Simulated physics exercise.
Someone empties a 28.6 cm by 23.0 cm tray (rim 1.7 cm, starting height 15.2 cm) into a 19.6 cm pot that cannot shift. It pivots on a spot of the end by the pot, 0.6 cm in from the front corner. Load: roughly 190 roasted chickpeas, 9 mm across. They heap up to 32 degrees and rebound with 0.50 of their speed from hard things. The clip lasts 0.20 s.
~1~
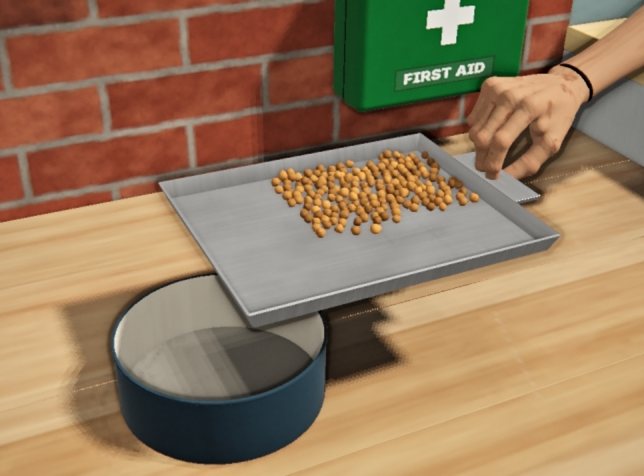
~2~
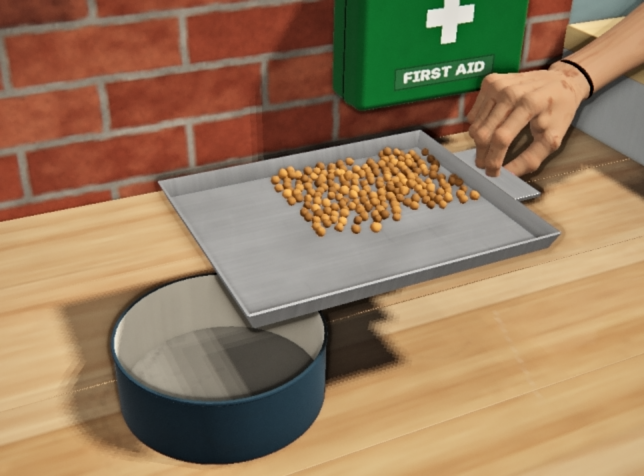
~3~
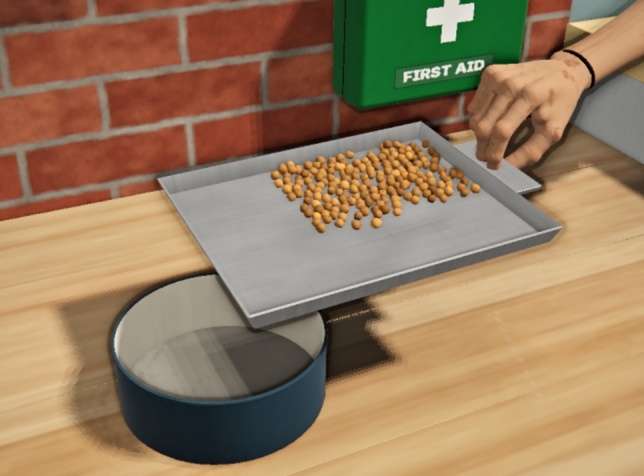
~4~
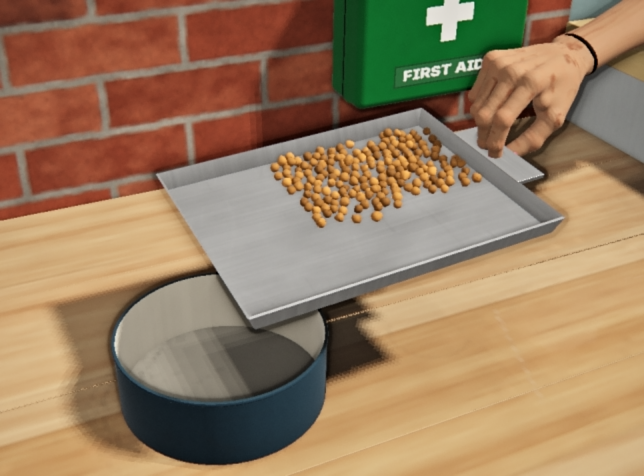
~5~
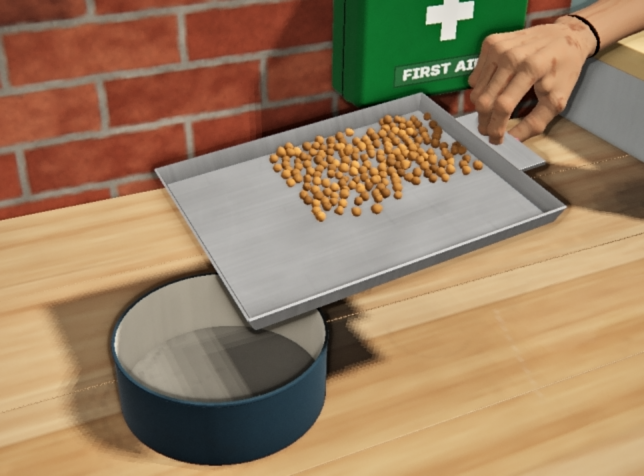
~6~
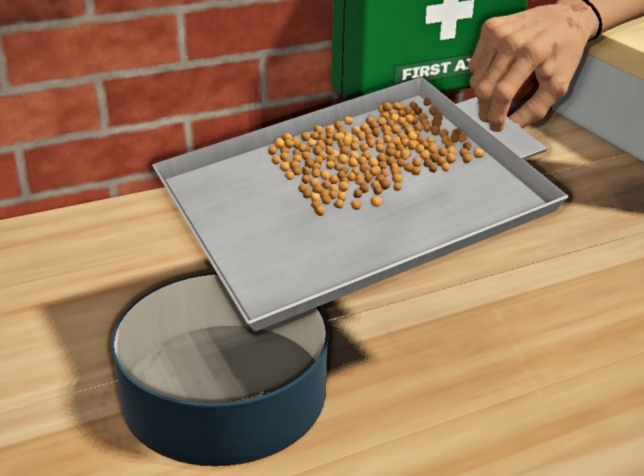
In this clip, a hand at the right gradually raises the far end of a gray metal tray of roasted chickpeas beside a round blue pot, slanting the tray slightly toward the pot while the chickpeas stay clustered near the raised end.
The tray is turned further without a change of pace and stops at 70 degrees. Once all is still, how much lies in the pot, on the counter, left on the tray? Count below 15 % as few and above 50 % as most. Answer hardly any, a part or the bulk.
Pot hardly any, counter the bulk, tray a part.
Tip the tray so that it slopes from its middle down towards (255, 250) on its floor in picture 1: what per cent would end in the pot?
About 25 per cent.
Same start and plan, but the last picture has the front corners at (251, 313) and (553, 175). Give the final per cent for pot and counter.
Pot 30, counter 30.
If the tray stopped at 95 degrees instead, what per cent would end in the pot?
In that case some 0 per cent.
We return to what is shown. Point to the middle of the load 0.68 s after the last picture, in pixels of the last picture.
Around (227, 313).
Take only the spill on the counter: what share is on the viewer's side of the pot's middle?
Some 100 per cent.
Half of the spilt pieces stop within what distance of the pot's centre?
About 20 cm.
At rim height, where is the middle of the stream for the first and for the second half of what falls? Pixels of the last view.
At about (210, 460), then at (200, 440).
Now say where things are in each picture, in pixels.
In the first frame, tray tilt 0 degrees, front corners at (253, 309) and (550, 233); middle of the pieces at (366, 192); pot at (221, 331).
In the second frame, tray tilt 0 degrees, front corners at (254, 309) and (551, 231); middle of the pieces at (366, 190).
In the third frame, tray tilt 2 degrees, front corners at (254, 310) and (552, 225); middle of the pieces at (367, 185).
In the fourth frame, tray tilt 4 degrees, front corners at (254, 311) and (554, 216), lowest corner left front; middle of the pieces at (367, 176).
In the fifth frame, tray tilt 7 degrees, front corners at (253, 313) and (556, 205), lowest corner left front; middle of the pieces at (367, 166).
In the sixth frame, tray tilt 10 degrees, front corners at (253, 314) and (557, 195), lowest corner left front; middle of the pieces at (366, 156); pot at (221, 331).
Then, 0.42 s after the last picture, tilt 39 degrees; the tray holds 100 %, the pot 0 %.
Then, 0.68 s after the last picture, tilt 58 degrees; the tray holds 60 %, the pot 0 %.
Then, 1.06 s after the last picture, tilt 70 degrees; the tray holds 35 %, the pot 0 %.
In the end, pot 0 %, counter 65 %, tray 35 %.
